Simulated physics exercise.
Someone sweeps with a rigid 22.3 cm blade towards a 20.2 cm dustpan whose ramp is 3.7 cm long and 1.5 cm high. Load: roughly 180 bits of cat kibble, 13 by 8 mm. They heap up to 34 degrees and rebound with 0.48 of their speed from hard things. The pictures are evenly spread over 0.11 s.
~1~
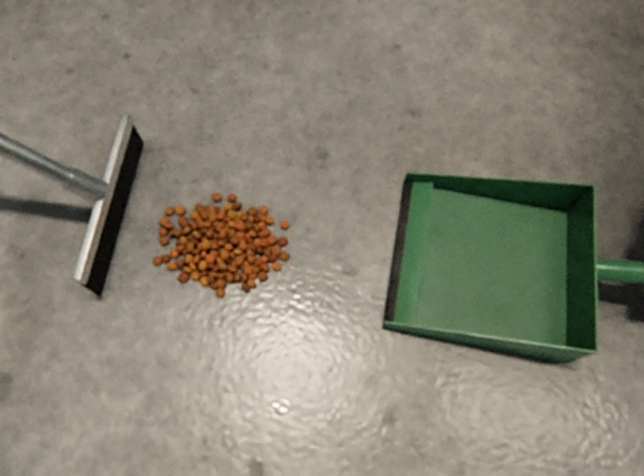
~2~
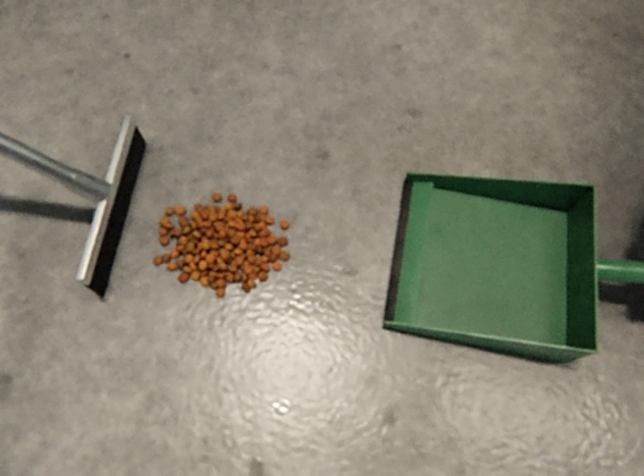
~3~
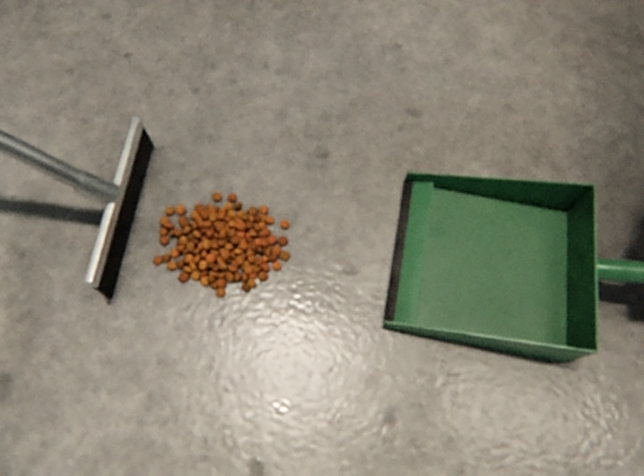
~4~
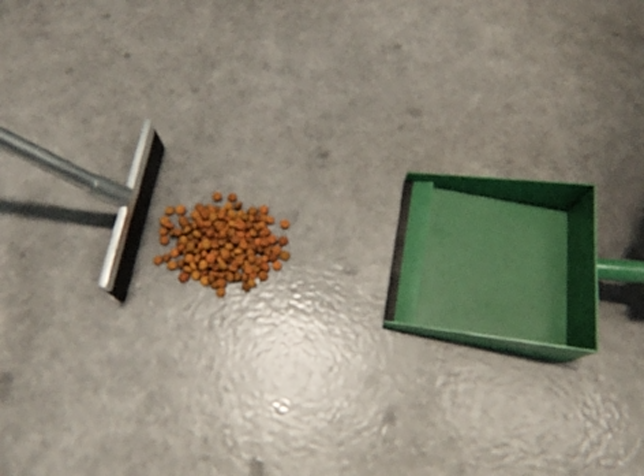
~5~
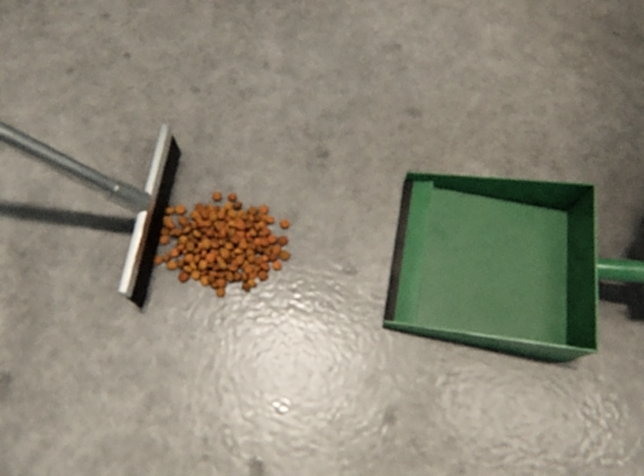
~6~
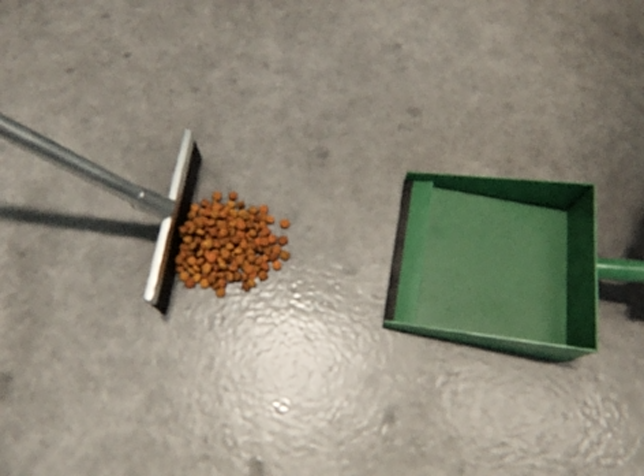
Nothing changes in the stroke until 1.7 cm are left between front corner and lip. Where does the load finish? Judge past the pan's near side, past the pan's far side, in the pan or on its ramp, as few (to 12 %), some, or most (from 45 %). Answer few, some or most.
Near side some, far side few, pan most.
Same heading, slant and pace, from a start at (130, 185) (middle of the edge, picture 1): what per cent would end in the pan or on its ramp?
About 55 per cent.
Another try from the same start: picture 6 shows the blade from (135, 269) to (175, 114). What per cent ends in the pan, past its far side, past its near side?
Pan 30, far 15, near 10.
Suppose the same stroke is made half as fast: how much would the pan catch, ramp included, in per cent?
It would be near 35 per cent.
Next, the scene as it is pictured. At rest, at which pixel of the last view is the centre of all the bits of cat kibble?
Near (460, 293).
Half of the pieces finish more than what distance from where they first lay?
Roughly 32 cm.
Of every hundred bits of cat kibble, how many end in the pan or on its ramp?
About 55 per cent.
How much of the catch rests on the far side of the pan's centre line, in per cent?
Roughly 30 per cent.
Then, 0.10 s after the last picture, middle of the blade 13 cm from the lip; 0 % over the lip, far side 0 %, near side 10 %.
Then, 0.16 s after the last picture, middle of the blade 5 cm from the lip; 0 % over the lip, far side 0 %, near side 20 %.
Then, 0.37 s after the last picture, middle of the blade 3 cm from the lip; 55 % over the lip, far side 5 %, near side 20 %.
In the end, near side 20 %, far side 5 %, pan 55 %, in front of the lip or behind the blade 25 %.
